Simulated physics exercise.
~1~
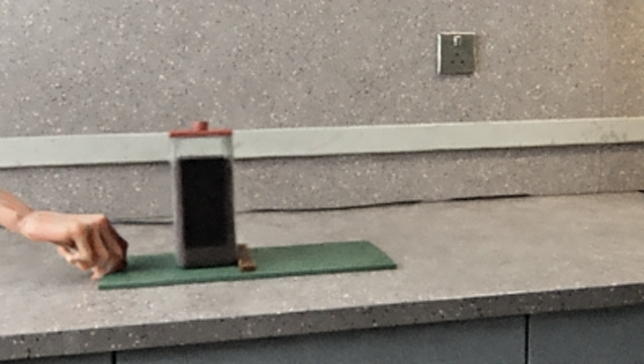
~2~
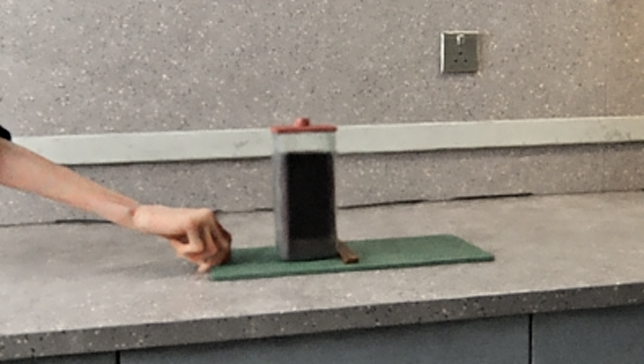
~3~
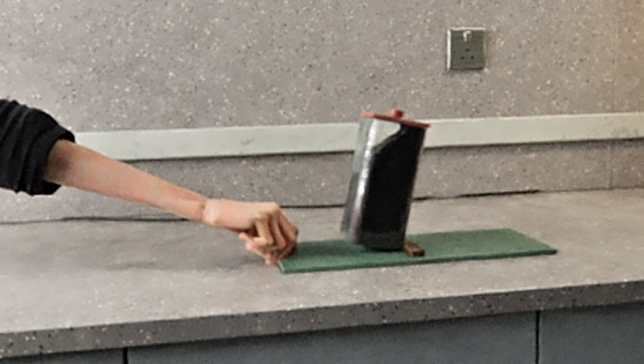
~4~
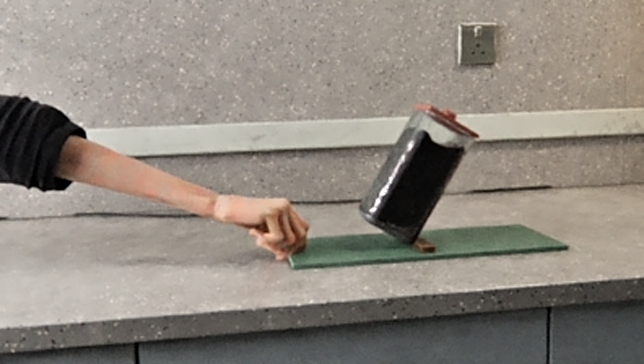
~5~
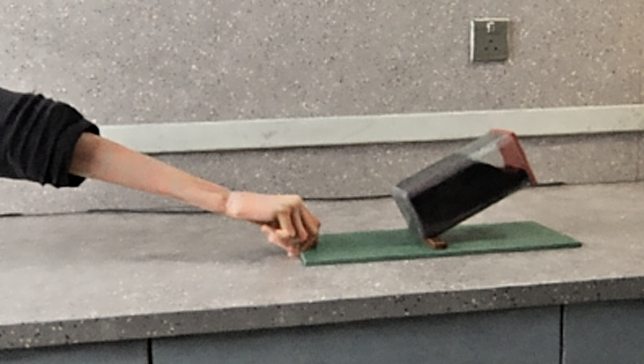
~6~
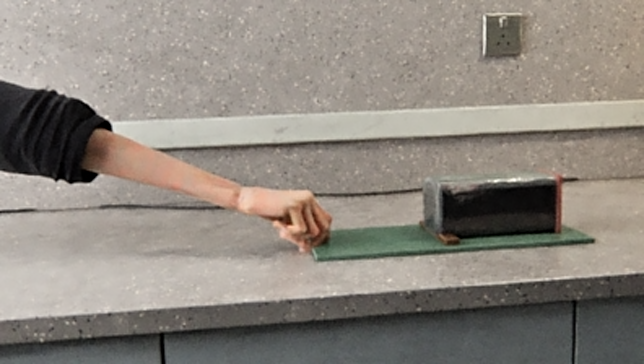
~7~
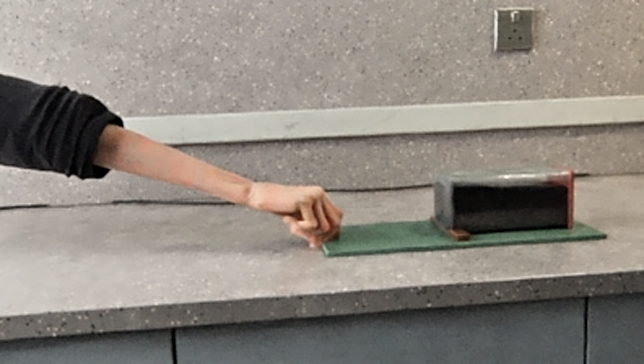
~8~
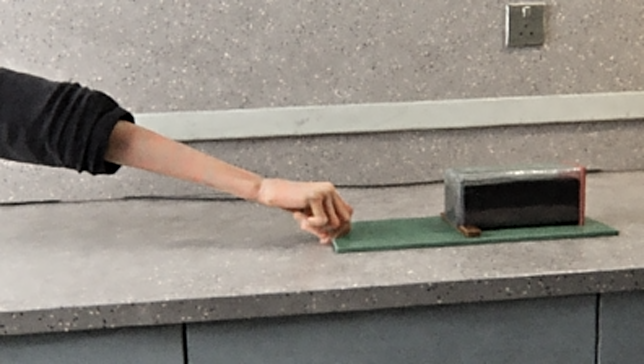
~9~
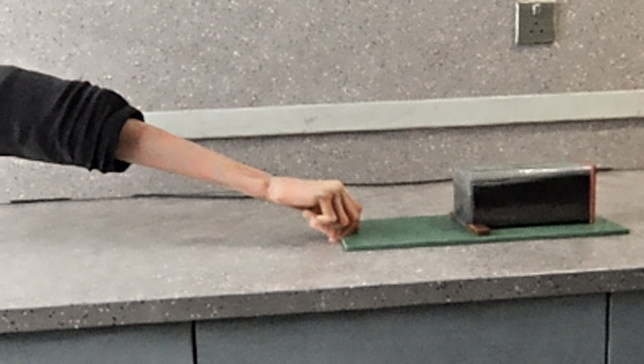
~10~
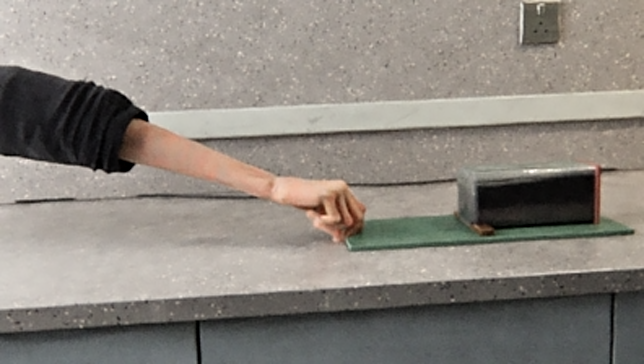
Capped flask of dark liquid tipping over as a hand slides its green board rightward and stops, leaving it on its side.
